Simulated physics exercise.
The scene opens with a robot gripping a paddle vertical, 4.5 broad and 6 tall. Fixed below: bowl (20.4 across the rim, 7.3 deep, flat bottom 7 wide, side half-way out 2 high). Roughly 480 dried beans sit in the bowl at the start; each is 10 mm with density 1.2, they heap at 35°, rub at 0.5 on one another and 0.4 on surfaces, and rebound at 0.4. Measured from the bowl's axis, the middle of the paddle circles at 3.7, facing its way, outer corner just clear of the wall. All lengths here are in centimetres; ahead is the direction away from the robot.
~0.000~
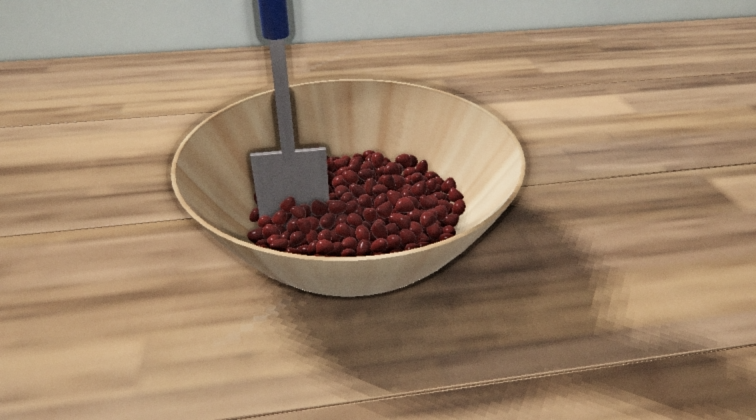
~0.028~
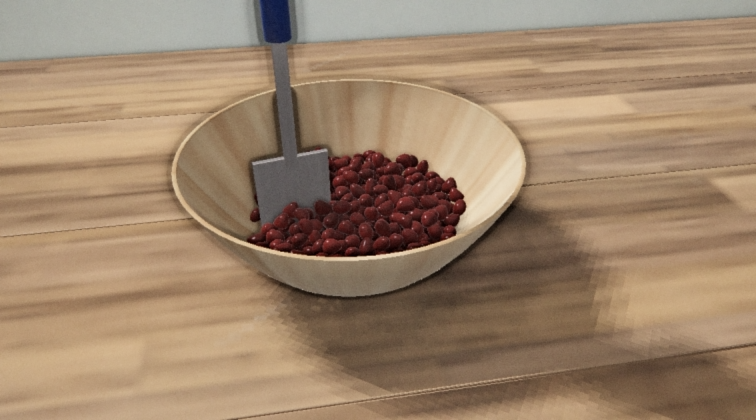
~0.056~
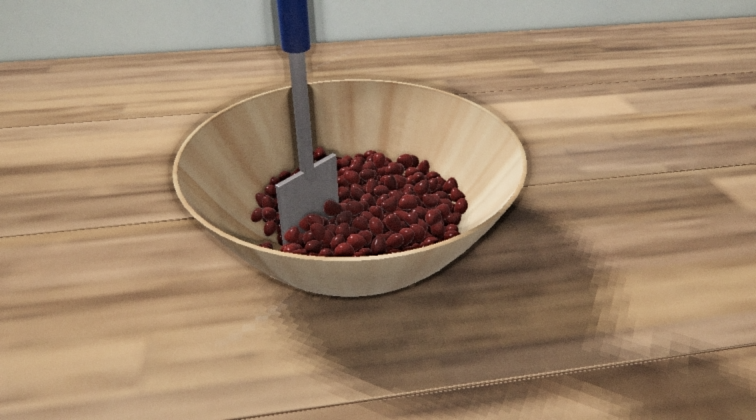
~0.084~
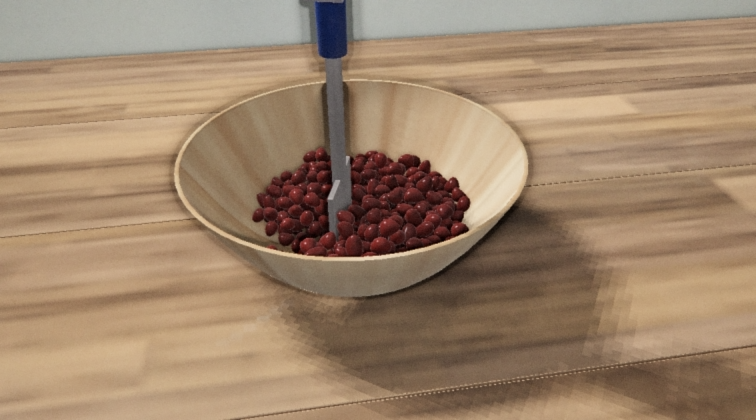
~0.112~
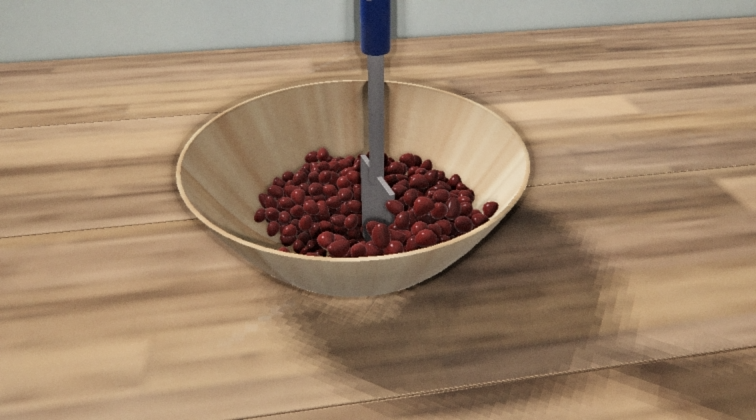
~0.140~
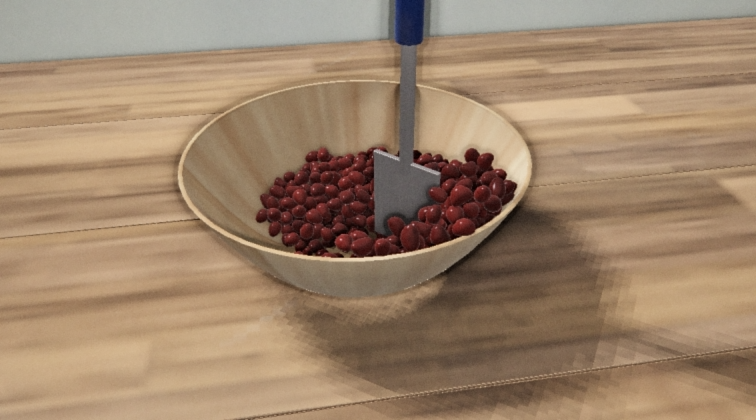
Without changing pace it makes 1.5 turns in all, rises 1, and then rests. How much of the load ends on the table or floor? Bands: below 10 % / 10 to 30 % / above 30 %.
Between 10 and 30 %.
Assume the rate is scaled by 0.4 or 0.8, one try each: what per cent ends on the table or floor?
Some 0 and 5 per cent.
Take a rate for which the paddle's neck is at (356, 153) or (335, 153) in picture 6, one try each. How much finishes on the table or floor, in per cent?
Near 5 per cent for the first, near 0 per cent for the second.
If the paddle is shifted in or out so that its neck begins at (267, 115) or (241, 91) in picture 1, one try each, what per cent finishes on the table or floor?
Near 20 and 0 in a hundred, one try each.
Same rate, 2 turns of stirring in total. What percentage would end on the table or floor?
That would give some 15 percent.
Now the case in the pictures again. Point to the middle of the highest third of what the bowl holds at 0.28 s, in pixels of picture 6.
That third sits centred at about (344, 117).
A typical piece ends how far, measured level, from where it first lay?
Level distance: About 8 cm.
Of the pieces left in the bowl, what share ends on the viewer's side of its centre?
Estimate: Some 50 %.
After 0.28 s, 287° round, highest piece 10 above the table; 422 in the bowl, 6 on the table or floor, 50 in flight or on the tool.
After 0.42 s, 81° round, highest piece 10 above the table; 390 in the bowl, 68 on the table or floor, 20 in flight or on the tool.
After 0.68 s, 180° round, highest piece 7 above the table; 384 in the bowl, 94 on the table or floor.
After 1.38 s, 180° round, highest piece 6 above the table; 384 in the bowl, 94 on the table or floor.
At rest, 384 in the bowl, 94 on the table or floor. That is 20 % on the table or floor.
